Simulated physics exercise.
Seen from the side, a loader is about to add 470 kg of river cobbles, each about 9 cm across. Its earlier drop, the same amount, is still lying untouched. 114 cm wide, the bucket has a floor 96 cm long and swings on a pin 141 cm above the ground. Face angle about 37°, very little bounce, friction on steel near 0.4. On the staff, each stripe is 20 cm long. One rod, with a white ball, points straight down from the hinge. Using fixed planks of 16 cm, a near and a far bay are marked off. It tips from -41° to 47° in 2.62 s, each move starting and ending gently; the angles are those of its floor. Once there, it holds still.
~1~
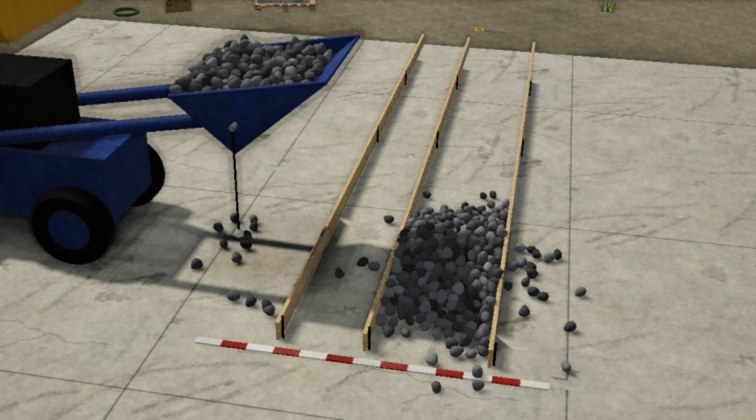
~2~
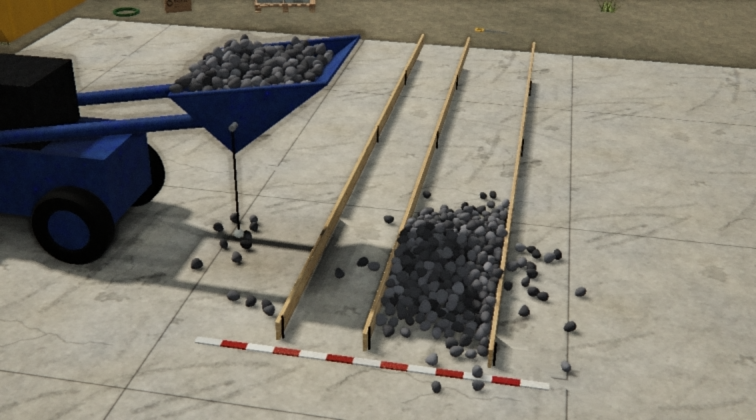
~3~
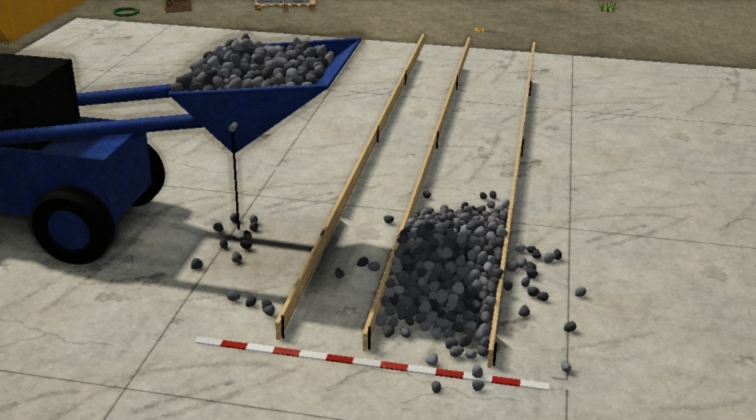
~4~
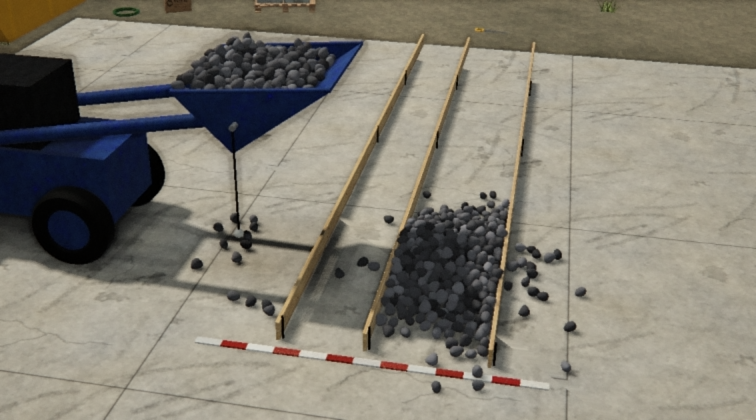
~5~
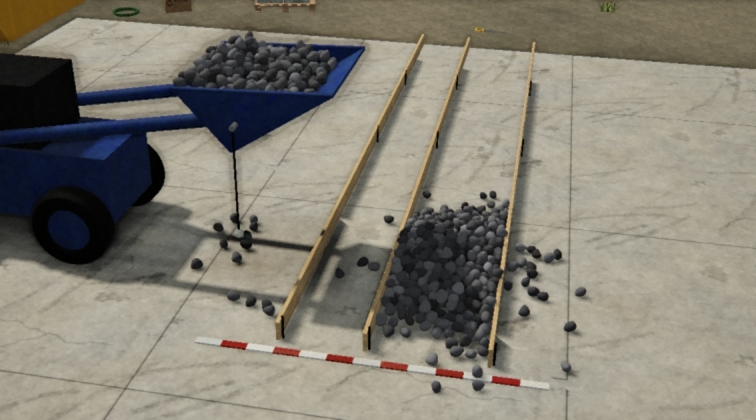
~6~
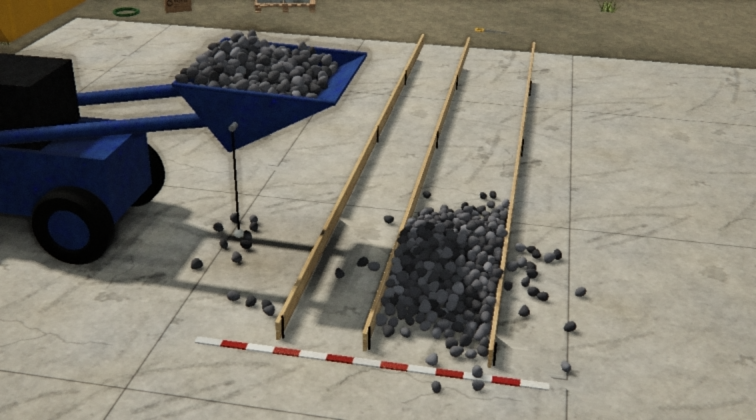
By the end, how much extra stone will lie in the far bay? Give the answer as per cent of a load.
11 %.
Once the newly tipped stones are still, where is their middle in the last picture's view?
(363, 249).
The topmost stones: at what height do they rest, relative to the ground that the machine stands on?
The top ends about 40 cm above the ground.
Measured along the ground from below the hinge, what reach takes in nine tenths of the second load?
That's roughly 120 cm.
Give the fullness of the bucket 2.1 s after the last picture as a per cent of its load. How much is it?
Some 0 percent, roughly.
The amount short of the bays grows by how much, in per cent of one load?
0 % of a load.
Then, 1.4 s after the last picture the floor is at 33°; in per cent of one load, 82 in the bucket, 3 short of the bays, 19 in the near bay, 95 in the far bay, 3 past the last board; the foremost stones are at (554, 290).
Then, 2.1 s after the last picture the floor is at 47°; in per cent of one load, 0 in the bucket, 3 short of the bays, 92 in the near bay, 104 in the far bay, 3 past the last board; the foremost stones are at (554, 290).
Then, 2.5 s after the last picture the floor is at 47°; in per cent of one load, 0 in the bucket, 4 short of the bays, 89 in the near bay, 106 in the far bay, 3 past the last board; the foremost stones are at (554, 290).
Then, 5.1 s after the last picture the floor is at 47°; in per cent of one load, 0 in the bucket, 4 short of the bays, 88 in the near bay, 106 in the far bay, 3 past the last board; the foremost stones are at (554, 290). Net gain in the far bay, 11.
